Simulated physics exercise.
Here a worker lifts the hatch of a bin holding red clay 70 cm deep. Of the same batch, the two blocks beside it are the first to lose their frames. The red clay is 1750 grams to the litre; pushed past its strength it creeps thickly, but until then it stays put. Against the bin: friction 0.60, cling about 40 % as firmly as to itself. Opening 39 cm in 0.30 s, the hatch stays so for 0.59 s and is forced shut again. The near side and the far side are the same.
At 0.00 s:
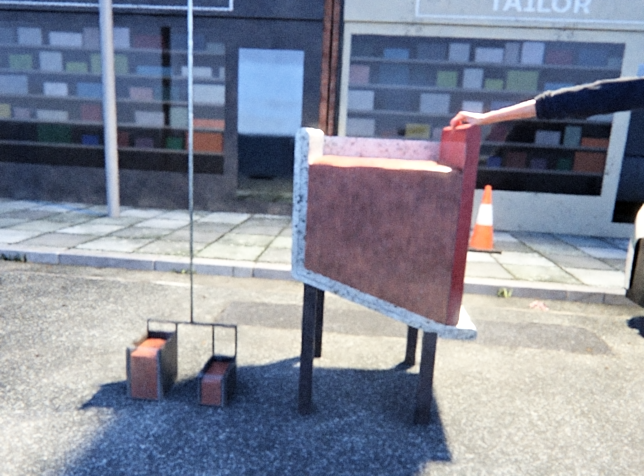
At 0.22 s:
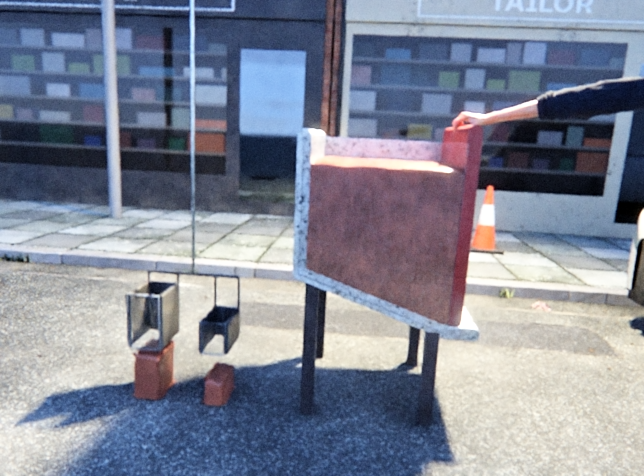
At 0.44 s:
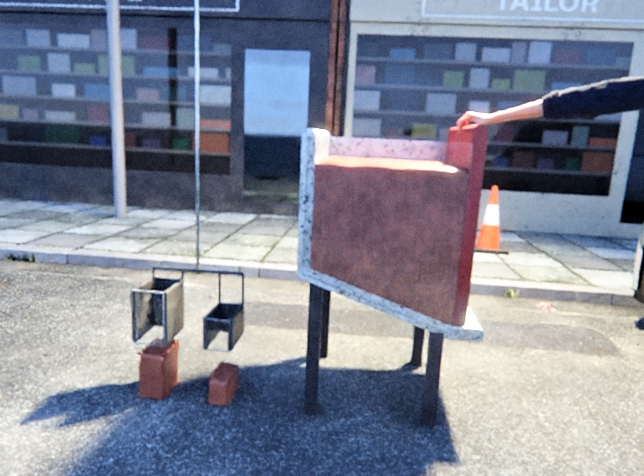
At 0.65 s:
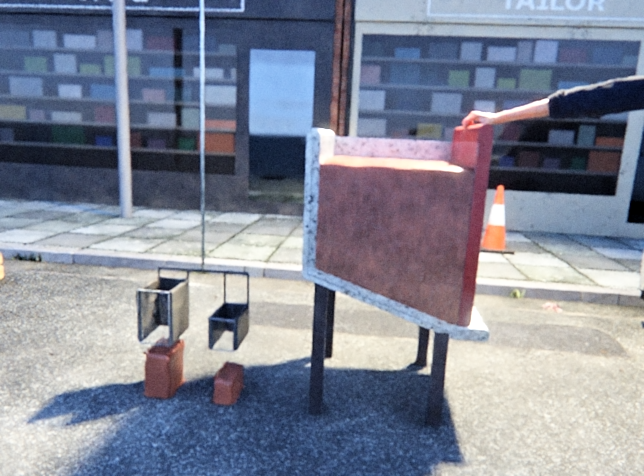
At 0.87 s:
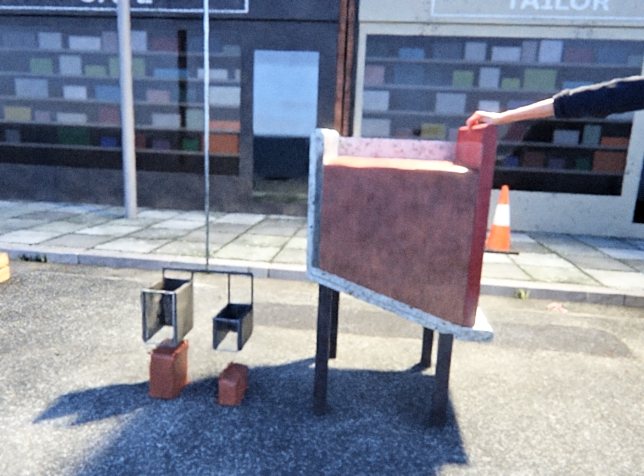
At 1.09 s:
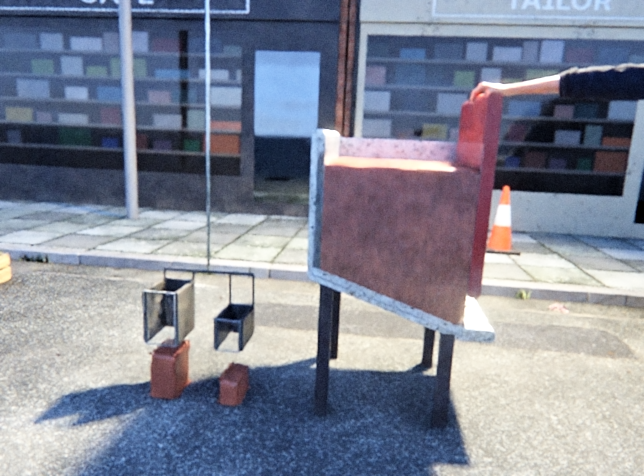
A hand gripping the red hatch of a bin of red clay as frame-like moulds rise off two small blocks, then raising the hatch slightly.
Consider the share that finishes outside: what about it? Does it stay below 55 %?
Yes, it stays below 55 %.
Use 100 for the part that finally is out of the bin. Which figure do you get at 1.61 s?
That figure sits at some 30 percent.
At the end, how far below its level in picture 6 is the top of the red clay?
The gap comes to roughly 16 centimetres.
After 1.33 s, the hatch is 39 cm open and 0 % is out.
After 1.61 s, the hatch is 39 cm open and 13 % is out.
After 1.90 s, the hatch is 37 cm open and 30 % is out.
After 2.18 s, the hatch is 9.7 cm open and 43 % is out.
After 2.67 s, at the end, the hatch is shut and 44 % is out.
